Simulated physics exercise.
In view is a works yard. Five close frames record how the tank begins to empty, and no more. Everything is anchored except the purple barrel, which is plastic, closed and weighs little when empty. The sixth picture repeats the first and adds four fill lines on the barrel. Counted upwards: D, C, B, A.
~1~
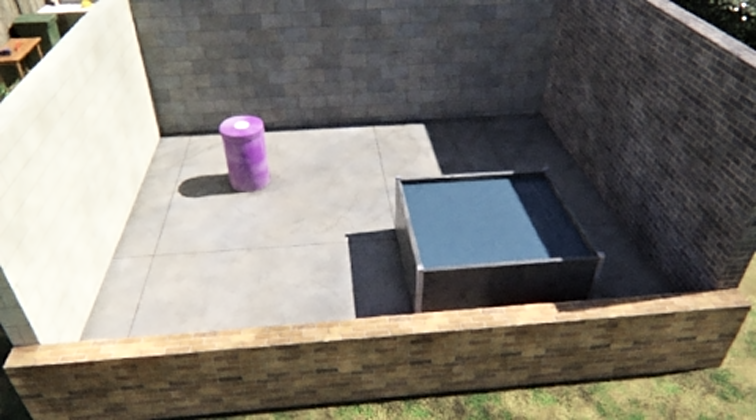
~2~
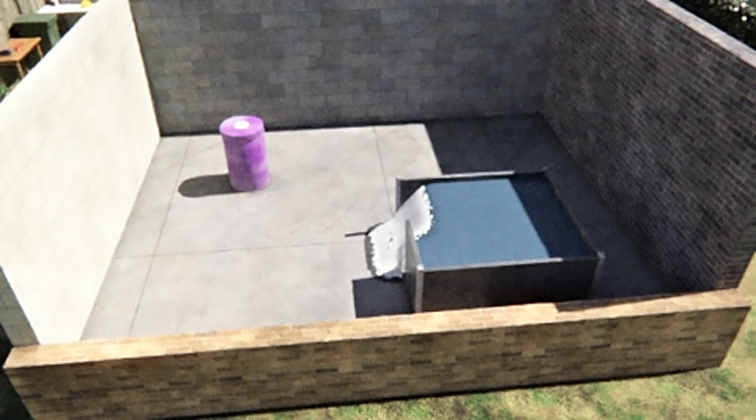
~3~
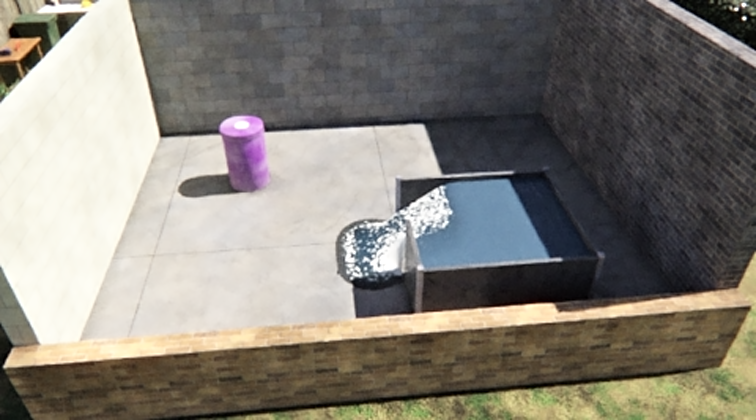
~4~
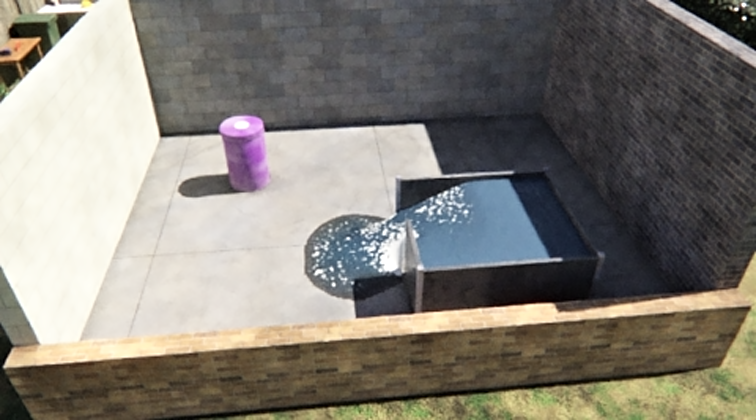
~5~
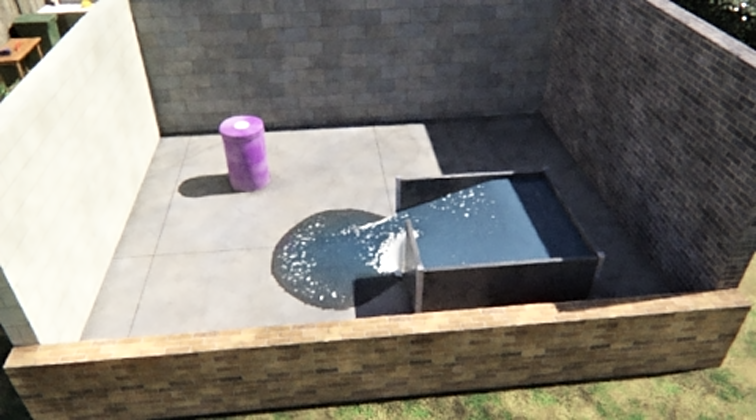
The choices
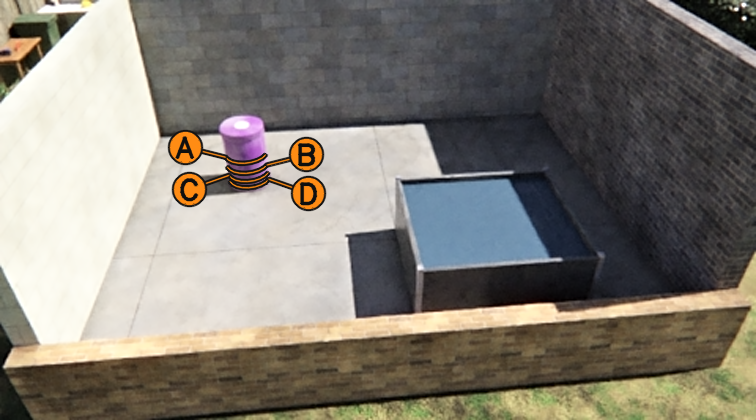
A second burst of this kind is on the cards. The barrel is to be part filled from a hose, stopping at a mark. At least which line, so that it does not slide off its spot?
Choose C.
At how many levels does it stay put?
Three.
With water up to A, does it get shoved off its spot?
No, that is safe.
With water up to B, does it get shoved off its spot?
No, that is safe.
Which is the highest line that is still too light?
Line D.
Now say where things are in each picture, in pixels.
Lid of the purple barrel at (242, 126); tank full, its middle at (490, 220).
Water covers 1 % of the ground and is seen nearest the barrel at (379, 226).
Water covers 3 % of the ground and is seen nearest the barrel at (349, 232).
Water covers 5 % of the ground and is seen nearest the barrel at (324, 228).
Lid of the purple barrel at (242, 126); water covers 7 % of the ground and is seen nearest the barrel at (298, 227).
On the marked copy, A at (244, 163); B at (246, 173); C at (247, 181); D at (248, 187); from the bottom up D, C, B, A.
For line A, it does not move.
For line B, it does not move.
For line C, it does not move.
For line D, it is pushed about 3 times its own width away.
